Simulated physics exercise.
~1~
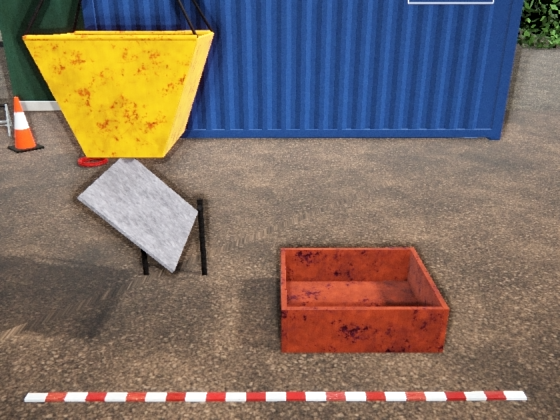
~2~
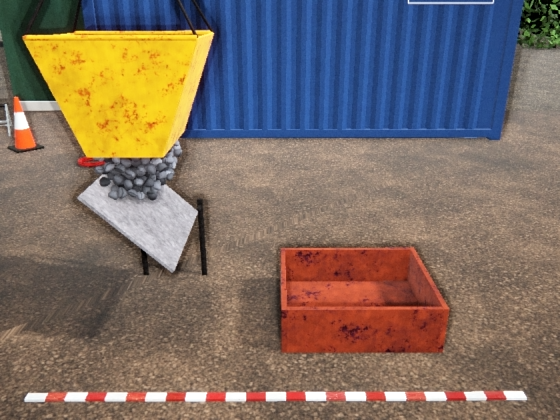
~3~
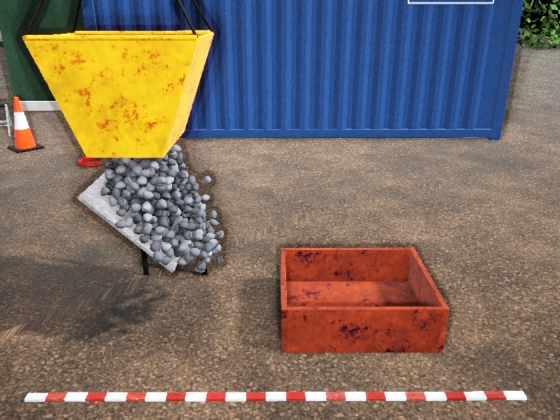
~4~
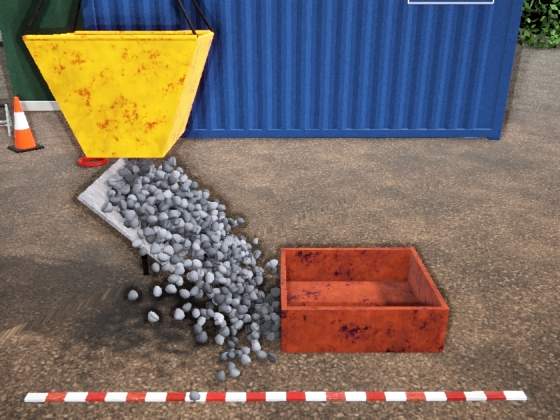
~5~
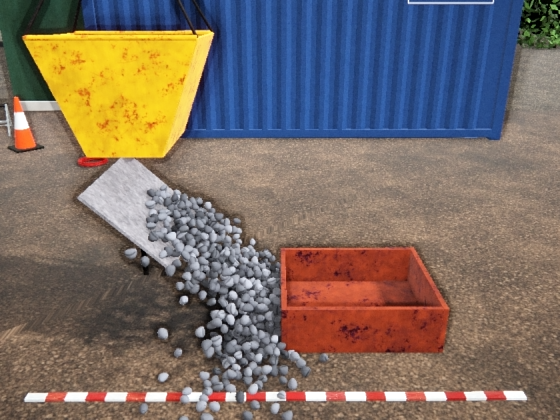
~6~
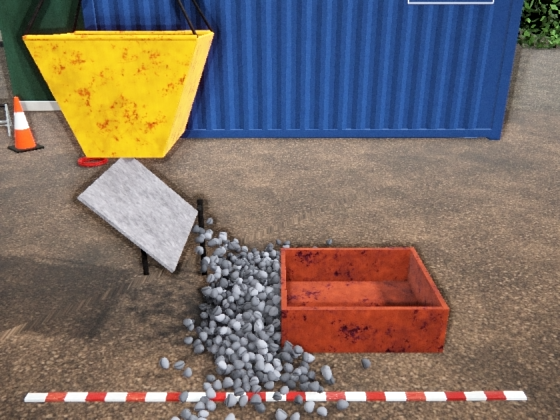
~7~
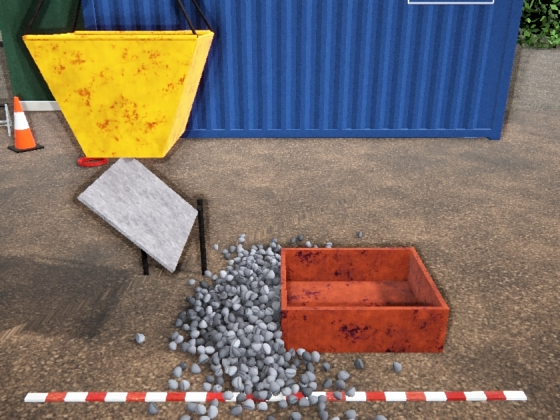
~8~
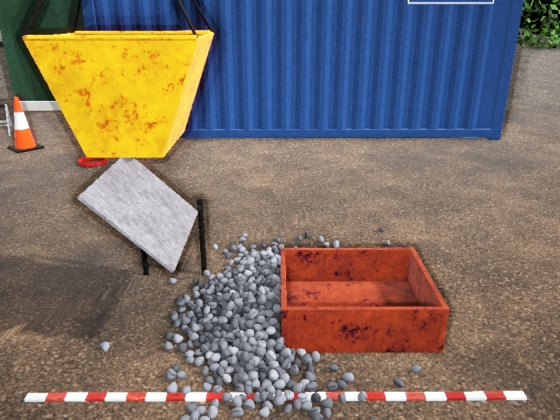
Grey stones poured from the bottom of a hanging yellow skip onto a sloping grey plate, slid down to the right and spilled onto the ground, piling up against the left side of a rusty red bin, which stayed empty while a few rolled past it.
